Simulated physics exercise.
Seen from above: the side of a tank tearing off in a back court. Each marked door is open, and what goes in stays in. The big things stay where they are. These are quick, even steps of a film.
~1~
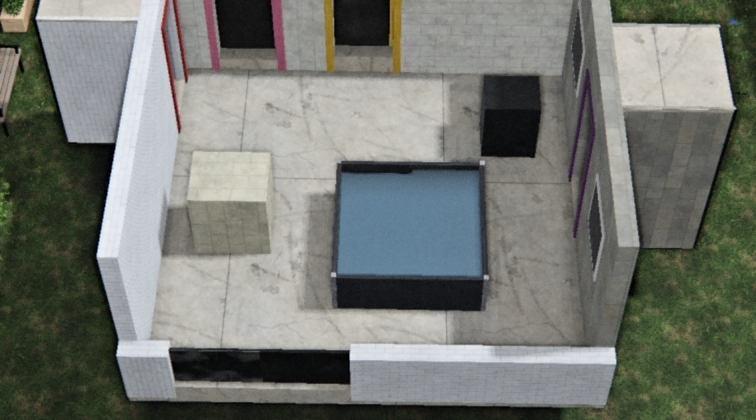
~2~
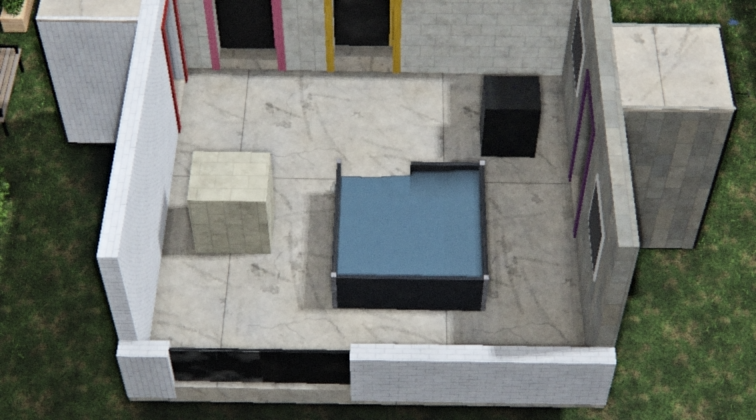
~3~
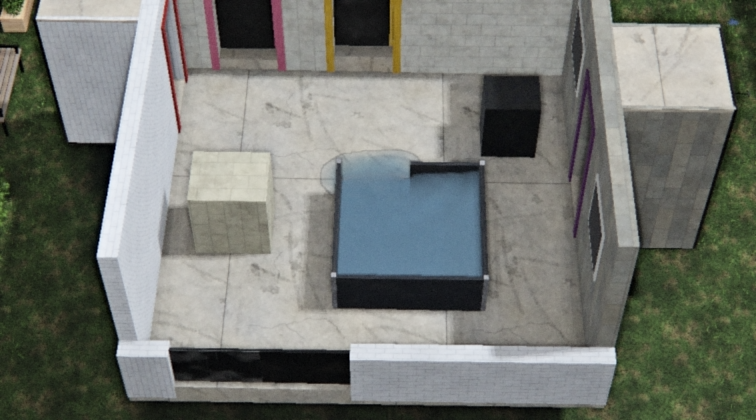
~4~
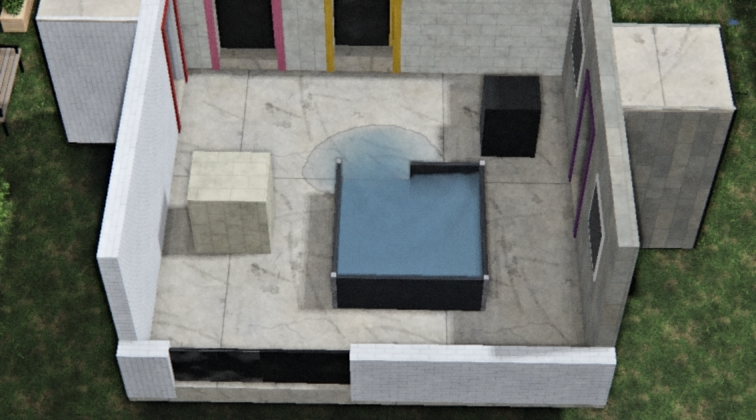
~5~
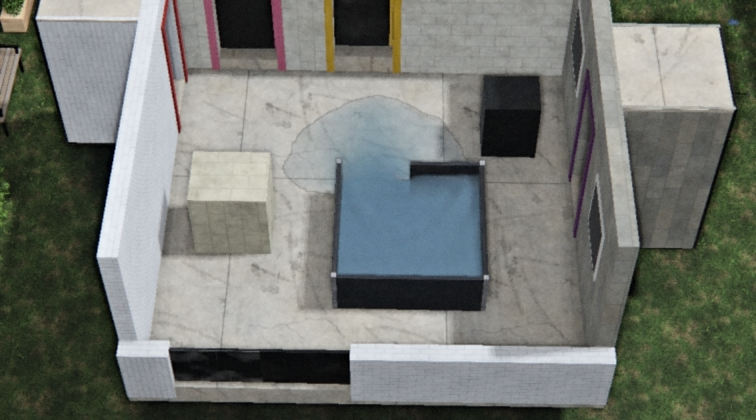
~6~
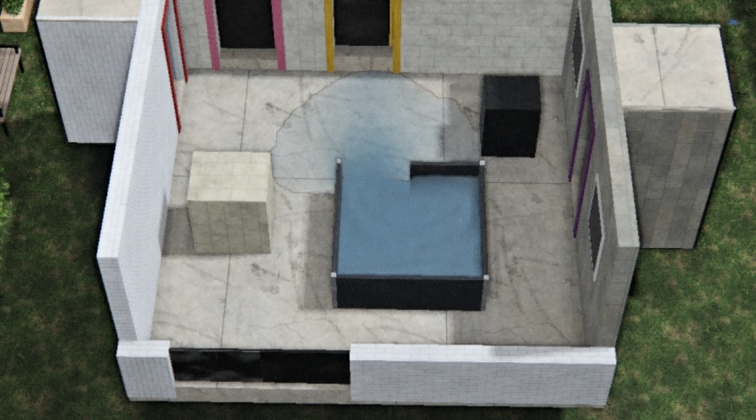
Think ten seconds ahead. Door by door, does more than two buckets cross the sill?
The yellow door admits no more than that; the purple door admits no more than that; the pink door admits no more than that; the red door lets in a lot.
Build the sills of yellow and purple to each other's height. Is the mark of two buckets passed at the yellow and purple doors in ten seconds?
My reading: The yellow door floods; the purple door lets less in.
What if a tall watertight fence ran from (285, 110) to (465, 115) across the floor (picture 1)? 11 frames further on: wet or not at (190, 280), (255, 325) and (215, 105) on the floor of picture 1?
In that order: Clear, dry, awash.
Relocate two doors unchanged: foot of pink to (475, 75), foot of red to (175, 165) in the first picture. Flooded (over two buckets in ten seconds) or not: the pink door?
The pink door stays under.
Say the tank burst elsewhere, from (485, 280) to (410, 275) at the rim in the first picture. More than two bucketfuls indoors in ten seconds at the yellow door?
Then: Yellow door lets less in.
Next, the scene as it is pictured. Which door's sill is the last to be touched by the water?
That is the one in purple.
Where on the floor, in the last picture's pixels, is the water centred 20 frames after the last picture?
Close to (386, 166).
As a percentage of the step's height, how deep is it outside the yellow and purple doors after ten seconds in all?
About 30 and 40 per cent.
A moment on, water covers 30 % of the floor; the yellow door wet at the sill, nothing in, the purple door not reached, the pink door wet at the sill, nothing in, the red door not reached.
Next, water covers 35 % of the floor; the yellow door wet at the sill, nothing in, the purple door not reached, the pink door wet at the sill, nothing in, the red door under two buckets in.
Then, water covers 50 % of the floor; the yellow door wet at the sill, nothing in, the purple door wet at the sill, nothing in, the pink door wet at the sill, nothing in, the red door far over two buckets in.
Later, water covers 85 % of the floor; the yellow door wet at the sill, nothing in, the purple door wet at the sill, nothing in, the pink door wet at the sill, nothing in, the red door far over two buckets in.
In the end, water covers 95 % of the floor; the yellow door wet at the sill, nothing in, the purple door wet at the sill, nothing in, the pink door wet at the sill, nothing in, the red door far over two buckets in.
